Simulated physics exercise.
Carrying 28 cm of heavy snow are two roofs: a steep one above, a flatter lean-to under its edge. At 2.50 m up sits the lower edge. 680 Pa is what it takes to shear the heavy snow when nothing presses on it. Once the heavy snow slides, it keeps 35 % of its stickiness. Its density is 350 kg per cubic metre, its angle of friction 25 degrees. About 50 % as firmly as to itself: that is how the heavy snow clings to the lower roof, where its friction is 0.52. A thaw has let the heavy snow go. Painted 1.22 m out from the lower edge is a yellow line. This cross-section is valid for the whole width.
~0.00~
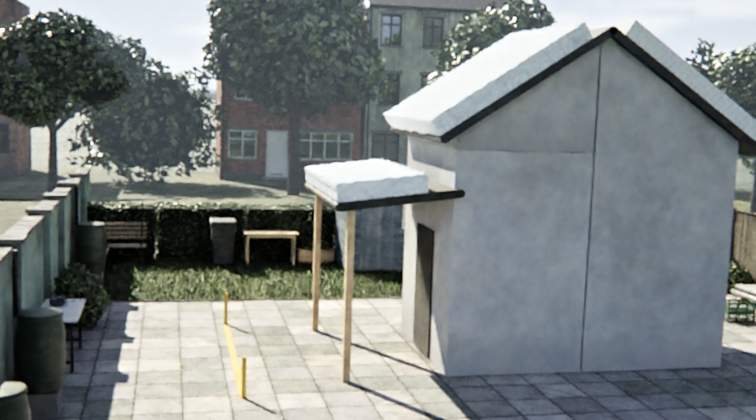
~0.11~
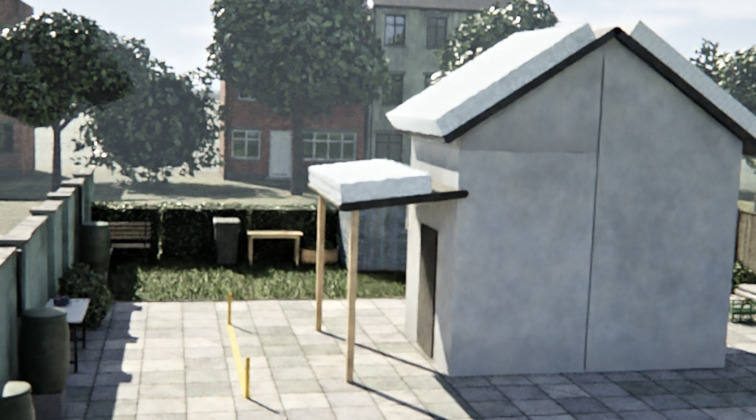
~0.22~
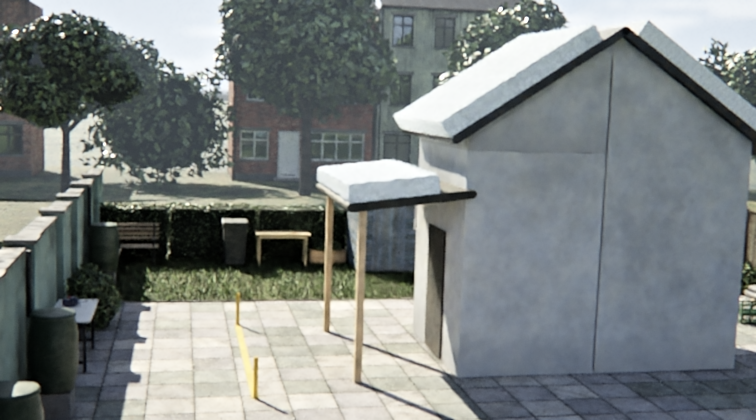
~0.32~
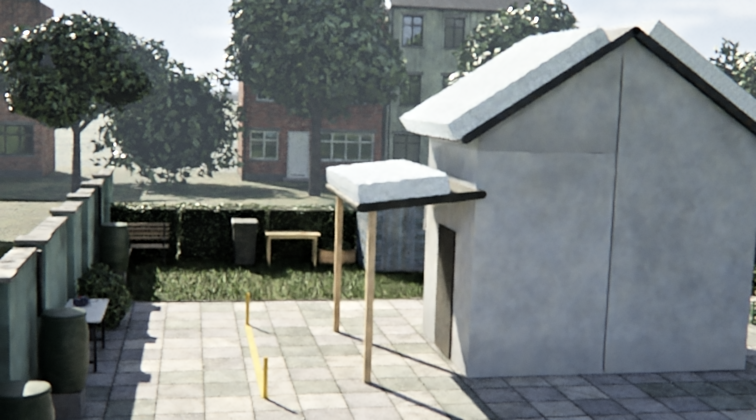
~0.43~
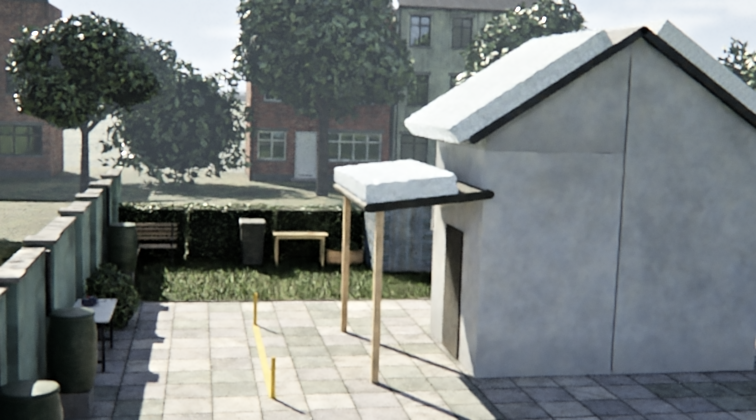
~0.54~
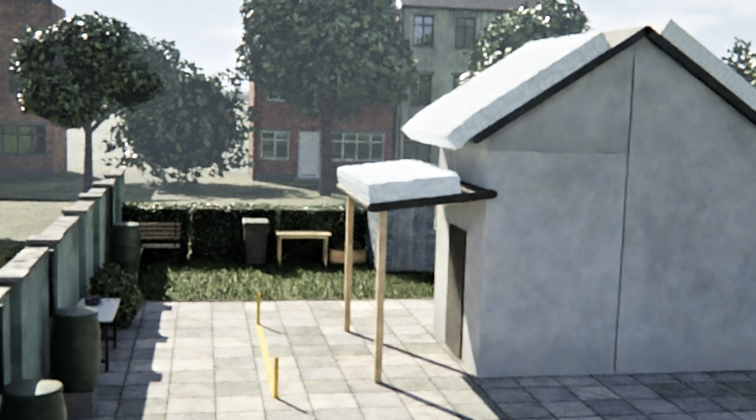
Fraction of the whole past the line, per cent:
4 out of 100.
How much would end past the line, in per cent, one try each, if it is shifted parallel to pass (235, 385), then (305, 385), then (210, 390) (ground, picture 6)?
In order, some 0, 14 and 0 percent would end past it.
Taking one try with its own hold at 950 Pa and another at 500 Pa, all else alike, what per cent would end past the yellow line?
Try one gives 1 per cent, try two gives 12 per cent.
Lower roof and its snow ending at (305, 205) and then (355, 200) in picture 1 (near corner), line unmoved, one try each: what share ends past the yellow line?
I'd expect around 0 percent the first time and around 14 percent the second.
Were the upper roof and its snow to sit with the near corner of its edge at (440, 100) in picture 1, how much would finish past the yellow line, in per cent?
In that case it would be around 35 percent.
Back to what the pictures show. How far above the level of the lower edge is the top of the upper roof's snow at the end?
About 0.7 m above the lower edge.
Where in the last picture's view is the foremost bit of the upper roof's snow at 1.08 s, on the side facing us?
It sits close to (412, 171) in the last picture.
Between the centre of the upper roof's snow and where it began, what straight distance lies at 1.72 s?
About 2.0 m.
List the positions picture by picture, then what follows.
In the first picture, foremost bit of the heavy snow at (440, 116).
In the second picture, foremost bit of the heavy snow at (443, 117), its middle shifted 1.0 cm.
In the third picture, foremost bit of the heavy snow at (448, 130), its middle shifted 4.2 cm, 2 % of it past the upper edge, in one piece.
In the fourth picture, foremost bit of the heavy snow at (455, 132), its middle shifted 9.5 cm, 4 % of it past the upper edge, in one piece.
In the fifth picture, foremost bit of the heavy snow at (458, 130), its middle shifted 17 cm, 7 % of it past the upper edge, in one piece.
In the sixth picture, foremost bit of the heavy snow at (455, 128), its middle shifted 28 cm, 11 % of it past the upper edge, cracking.
After 1.08 s, none is below the lower edge and 0 % is past the line.
After 1.72 s, none is below the lower edge and 0 % is past the line.
After 2.36 s, 20 % is below the lower edge and 0 % is past the line.
After 3.00 s, 25 % is below the lower edge and 4 % is past the line.
After 4.00 s, 33 % is below the lower edge and 4 % is past the line.
